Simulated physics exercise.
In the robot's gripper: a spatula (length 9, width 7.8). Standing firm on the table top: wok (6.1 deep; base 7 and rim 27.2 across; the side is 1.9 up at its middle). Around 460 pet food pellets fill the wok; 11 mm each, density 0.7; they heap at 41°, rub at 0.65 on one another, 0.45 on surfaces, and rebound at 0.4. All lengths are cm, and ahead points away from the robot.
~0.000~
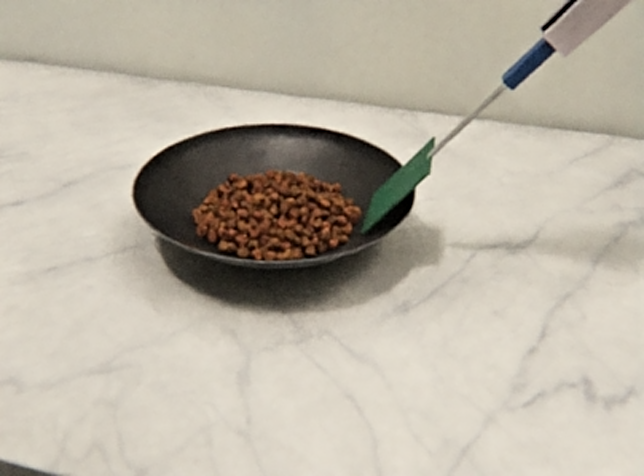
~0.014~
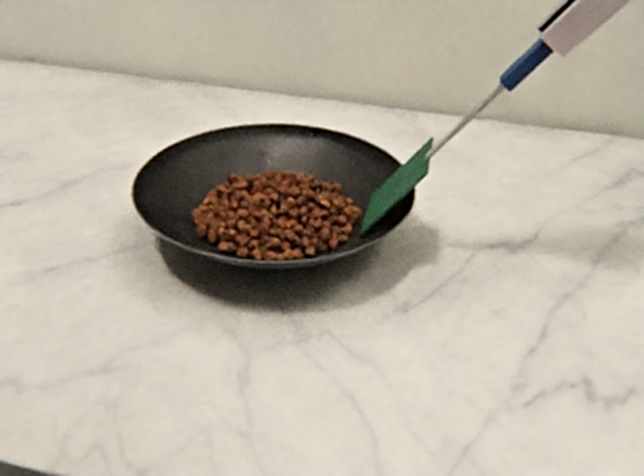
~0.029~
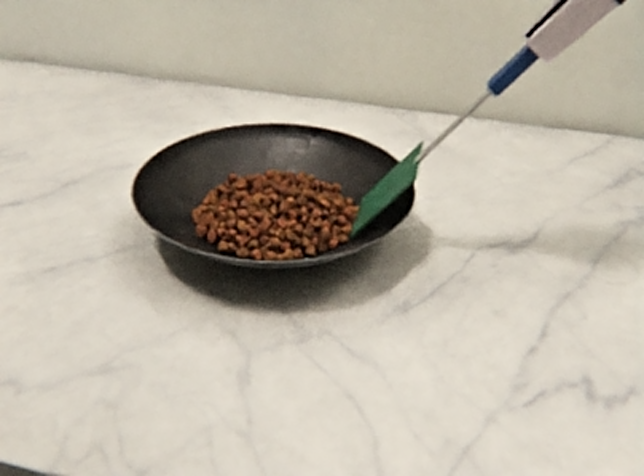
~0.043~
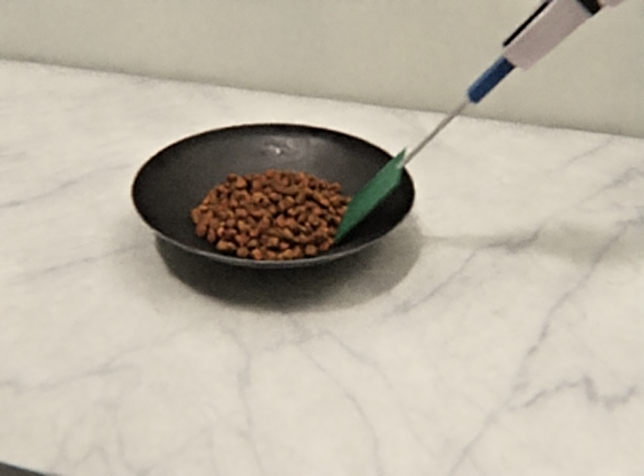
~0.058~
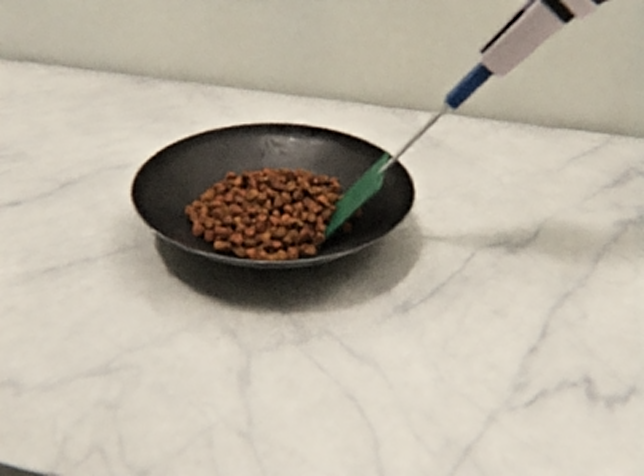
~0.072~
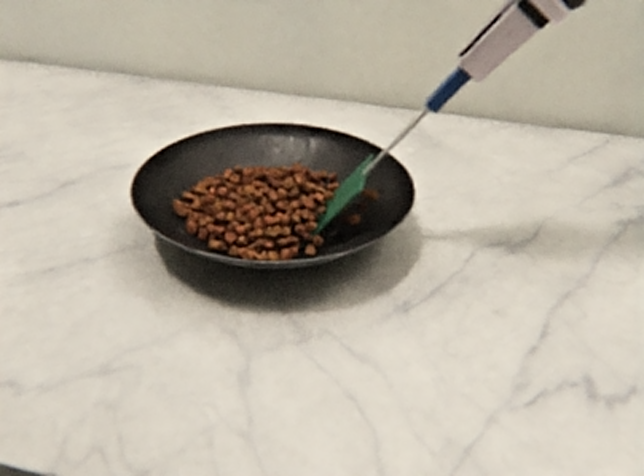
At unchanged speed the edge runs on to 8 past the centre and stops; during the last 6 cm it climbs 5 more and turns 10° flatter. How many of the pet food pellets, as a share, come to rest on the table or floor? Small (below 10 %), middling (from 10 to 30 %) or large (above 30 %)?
Share on the table or floor: Large (above 30 %).
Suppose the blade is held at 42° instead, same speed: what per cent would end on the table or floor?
In that case some 35 per cent.
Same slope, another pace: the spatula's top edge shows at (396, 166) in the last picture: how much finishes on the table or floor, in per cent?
Some 15 per cent.
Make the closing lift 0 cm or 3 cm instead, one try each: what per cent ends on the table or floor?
Some 40 and 45 per cent.
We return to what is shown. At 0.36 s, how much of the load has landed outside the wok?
Roughly 20 per cent.
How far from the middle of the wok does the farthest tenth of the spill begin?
Roughly 50 cm.
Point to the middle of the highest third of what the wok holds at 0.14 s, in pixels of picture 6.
At about (207, 173).
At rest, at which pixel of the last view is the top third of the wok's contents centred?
At about (192, 192).
After 0.11 s, sloping 55°, highest piece 8 above the table; 464 in the wok.
After 0.14 s, sloping 52°, highest piece 10 above the table; 461 in the wok, 3 on the blade or in flight.
After 0.36 s, sloping 45°, highest piece 15 above the table; 266 in the wok, 89 on the table or floor, 109 on the blade or in flight.
After 1.41 s, sloping 45°, highest piece 5 above the table; 265 in the wok, 199 on the table or floor.
In the end, 265 in the wok, 199 on the table or floor. That is 43 % on the table or floor.
